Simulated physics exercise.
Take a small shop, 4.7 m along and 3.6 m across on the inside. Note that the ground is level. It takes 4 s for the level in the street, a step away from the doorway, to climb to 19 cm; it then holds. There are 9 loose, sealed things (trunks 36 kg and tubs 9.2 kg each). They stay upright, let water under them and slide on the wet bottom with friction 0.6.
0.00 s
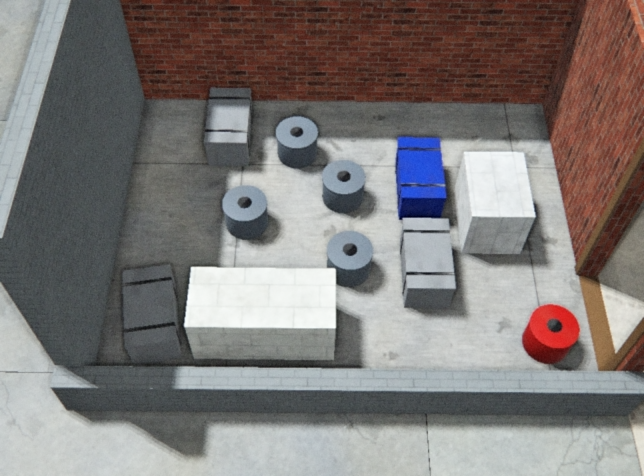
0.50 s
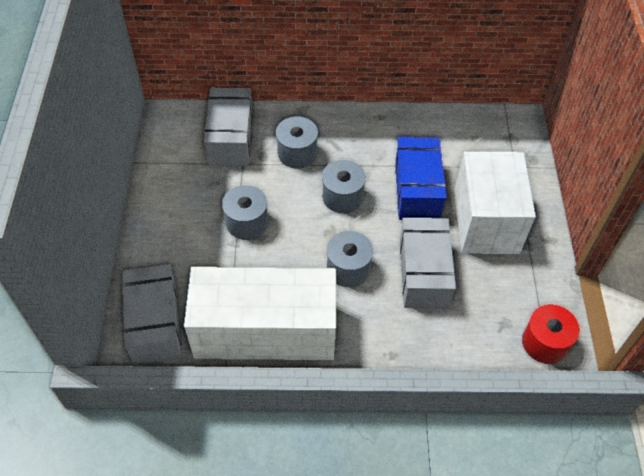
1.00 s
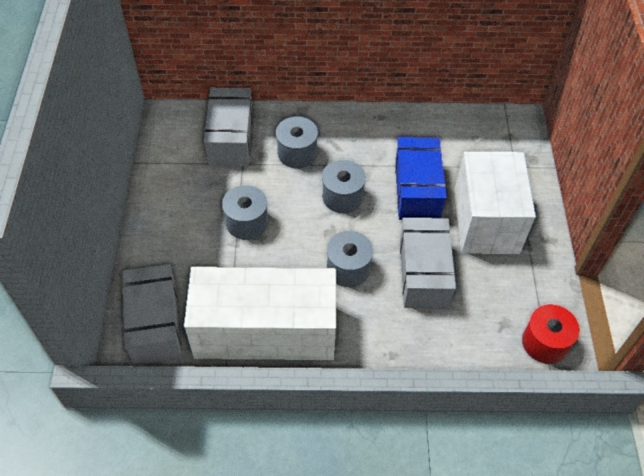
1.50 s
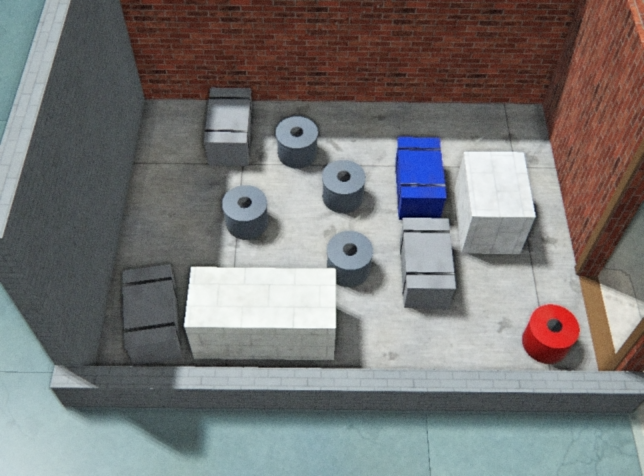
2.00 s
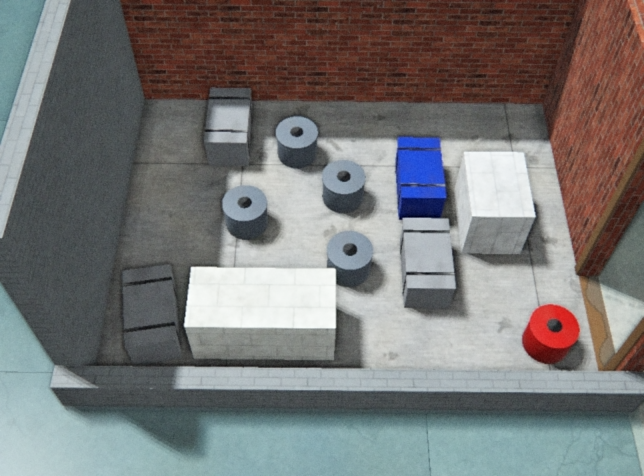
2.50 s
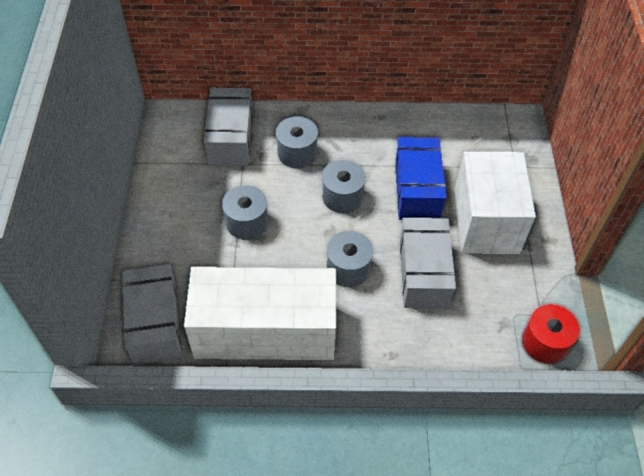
Water spread over the ground outside a brick-walled room holding gray, blue and red objects and white blocks, then crept slightly through the doorway around the red tub, while everything inside stayed still.
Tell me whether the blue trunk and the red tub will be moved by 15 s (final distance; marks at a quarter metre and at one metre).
The blue trunk remains where it was, the red tub goes a long way.
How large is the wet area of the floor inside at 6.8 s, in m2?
At that time the wet patch spans about 8.5 m2.
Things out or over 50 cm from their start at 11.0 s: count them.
3.
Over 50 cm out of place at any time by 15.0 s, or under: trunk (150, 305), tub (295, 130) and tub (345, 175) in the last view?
In turn: Within, within, beyond.
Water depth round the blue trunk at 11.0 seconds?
I'd say around 7 cm.
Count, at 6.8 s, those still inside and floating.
Then: 1.
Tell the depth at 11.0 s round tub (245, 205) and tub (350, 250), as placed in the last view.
Close to 6 and 6 centimetres.
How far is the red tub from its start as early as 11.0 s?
Shift: About 350 cm.
After 3.5 s the blue trunk is near (421, 167), 0.0 m from its start, aground; the red tub is near (532, 331), 0.2 m from its start, aground; 0 afloat.
After 6.8 s the blue trunk is near (421, 167), 0.0 m from its start, aground; the red tub is near (360, 322), 1.8 m from its start, afloat; 1 afloat.
After 11.0 s the blue trunk is near (422, 162), 0.1 m from its start, aground; the red tub is near (171, 228), 3.7 m from its start, afloat; 2 afloat.
After 15.0 s the blue trunk is near (432, 163), 0.1 m from its start, aground; the red tub is near (237, 89), 4.2 m from its start, afloat; 8 afloat.
